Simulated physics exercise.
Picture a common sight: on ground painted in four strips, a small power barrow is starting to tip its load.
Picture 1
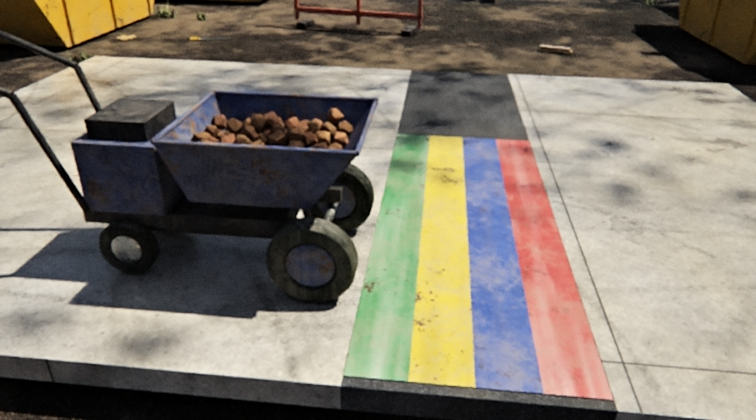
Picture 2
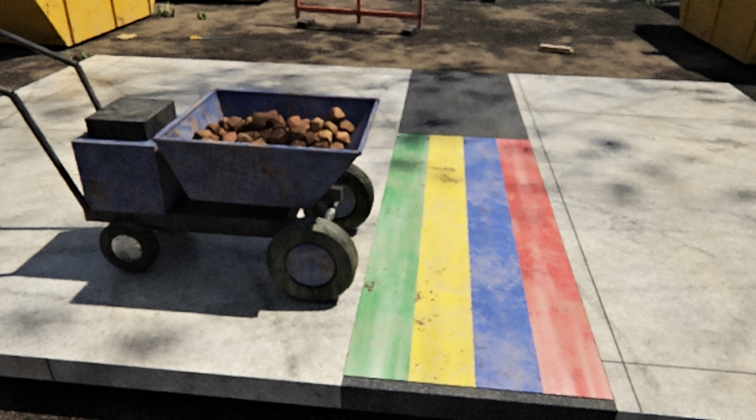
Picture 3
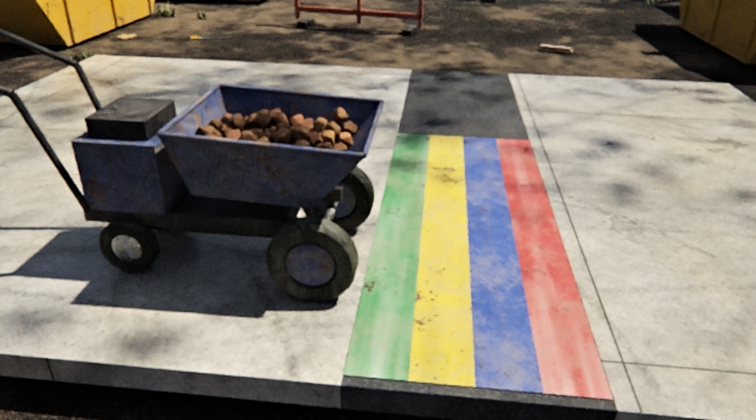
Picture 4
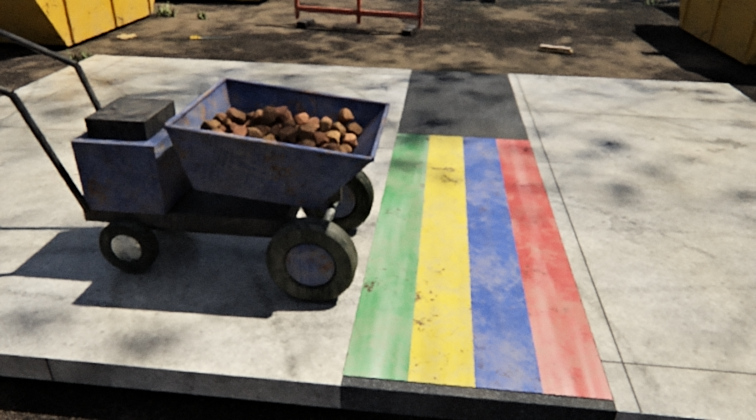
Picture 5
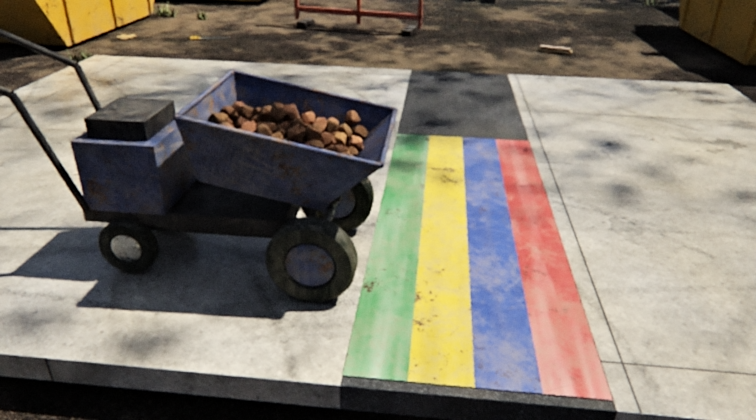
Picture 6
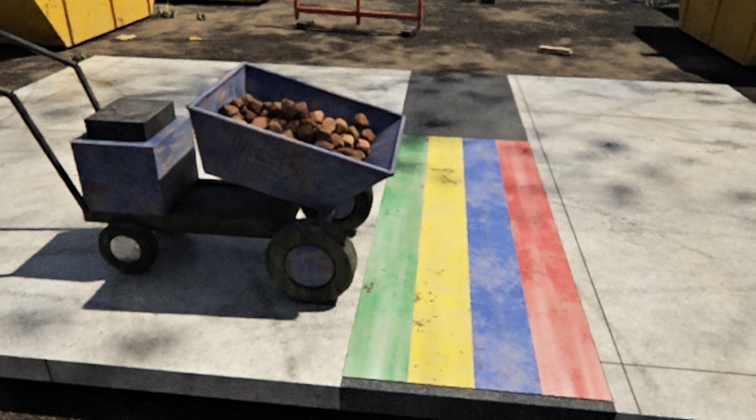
On pale paving beside green, yellow, blue and red strips, a small power barrow gradually tilting its skip of brown clods rightward.
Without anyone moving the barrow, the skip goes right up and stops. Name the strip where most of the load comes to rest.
Blue.
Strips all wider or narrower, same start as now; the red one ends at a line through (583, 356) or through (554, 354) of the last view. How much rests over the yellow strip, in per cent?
About 20 and 10 per cent.
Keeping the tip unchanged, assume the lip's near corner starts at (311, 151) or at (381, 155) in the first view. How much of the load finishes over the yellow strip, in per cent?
Roughly 40 per cent at the first spot and 10 per cent at the second.
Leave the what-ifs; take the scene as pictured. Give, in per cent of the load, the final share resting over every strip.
Green strip around 0, yellow strip around 25, blue strip around 35, red strip around 20.
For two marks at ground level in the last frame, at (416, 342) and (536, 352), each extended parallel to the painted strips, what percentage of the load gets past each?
That's 90 per cent for the first and 30 per cent for the second.
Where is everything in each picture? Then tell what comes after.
Lip of the skip near (357, 154), level; top of the load near (267, 137), clay clods; green strip near (382, 334); yellow strip near (443, 339); blue strip near (504, 344); red strip near (566, 349), in the first frame.
Lip of the skip near (359, 154), level; top of the load near (269, 135), in the second frame.
Lip of the skip near (364, 156), tipped barely; top of the load near (255, 136), in the third frame.
Lip of the skip near (371, 160), tipped a little; top of the load near (260, 133), in the fourth frame.
Lip of the skip near (381, 166), tipped a little; top of the load near (268, 129), in the fifth frame.
Lip of the skip near (391, 174), tipped clearly; top of the load near (266, 124); green strip near (382, 334); yellow strip near (442, 339); blue strip near (503, 344); red strip near (565, 350), in the sixth frame.
Shortly afterwards, skip tipped steeply; the whole lot in the skip.
Next, skip tipped right over; the bulk in the skip; a little over the yellow strip; a little over the blue strip; only a few falling.
Some moments later, skip tipped right over; near a quarter in the skip; near a quarter over the yellow strip; near a third over the blue strip; near a quarter over the red strip; a little off the paint.
In the end, skip tipped right over; a little in the skip; none at all over the green strip; near a quarter over the yellow strip; near a third over the blue strip; near a quarter over the red strip; a little off the paint.
